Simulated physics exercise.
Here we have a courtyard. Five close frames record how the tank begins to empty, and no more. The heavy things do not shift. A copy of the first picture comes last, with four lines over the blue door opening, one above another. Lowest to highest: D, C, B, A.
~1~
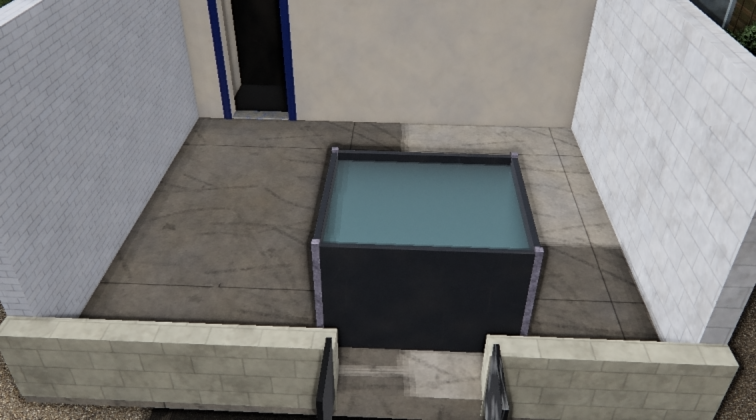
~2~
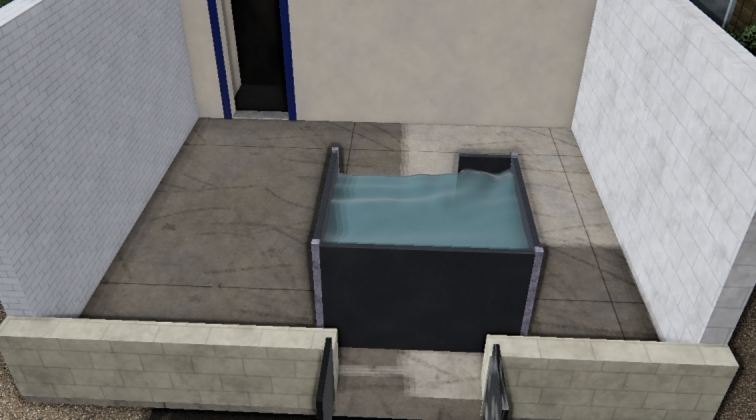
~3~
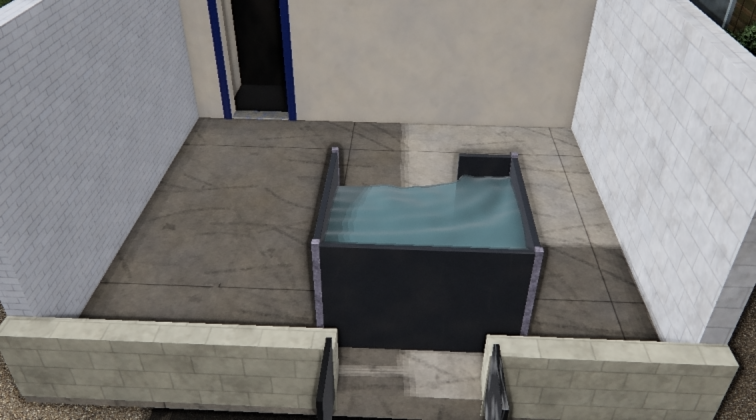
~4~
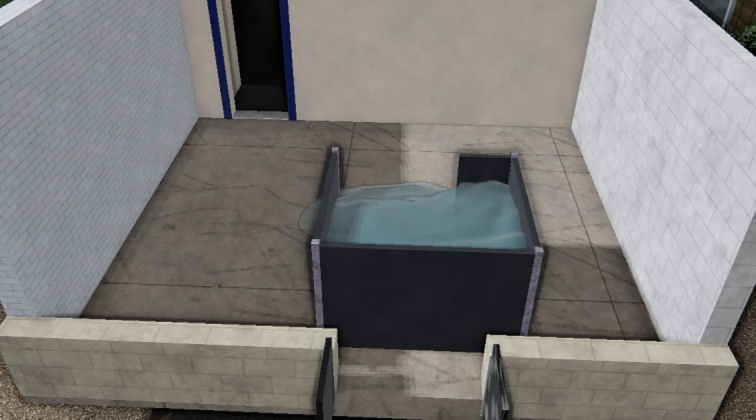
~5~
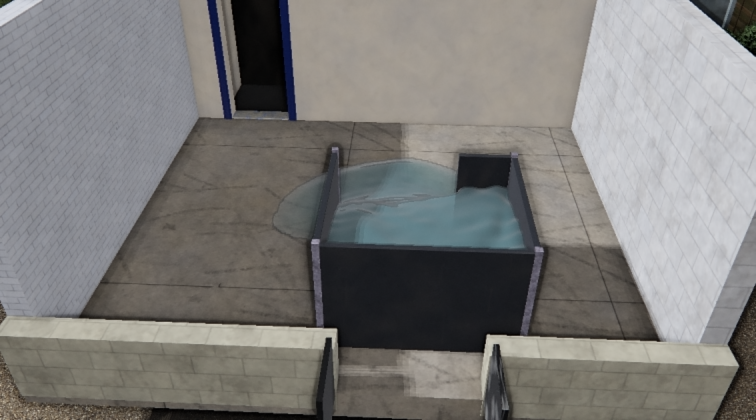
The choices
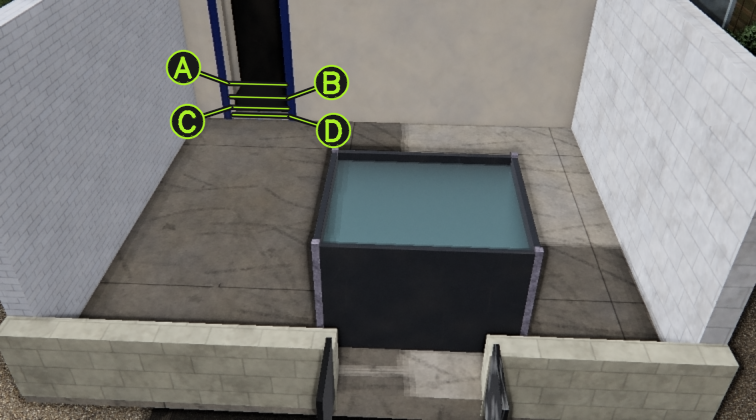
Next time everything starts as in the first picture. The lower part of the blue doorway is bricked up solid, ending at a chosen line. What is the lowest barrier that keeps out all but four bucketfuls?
I would pick height B.
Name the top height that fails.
That would be C.
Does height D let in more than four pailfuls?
Yes, that goes wrong.
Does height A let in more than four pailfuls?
No, that is safe.
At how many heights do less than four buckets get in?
Two of them.
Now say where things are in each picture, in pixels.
The first frame shows water in the tank at rest, its middle at (425, 203); foot of the blue doorway at (261, 119); open gate at (412, 328).
In the second frame, water covers 2 % of the ground, its front hidden from here.
In the third frame, water covers 5 % of the ground, its front hidden from here.
In the fourth frame, water covers 9 % of the ground, its front hidden from here.
The fifth frame shows front seen at (418, 161), 16 % of the ground wet.
On the marked copy, A at (257, 84); B at (258, 97); C at (259, 107); D at (260, 115); from the bottom up D, C, B, A.
Choosing A, nothing gets over.
Choosing B, a splash gets over, under a bucket.
Choosing C, about 7 bucketfuls get in.
Choosing D, dozens of bucketfuls pour in.
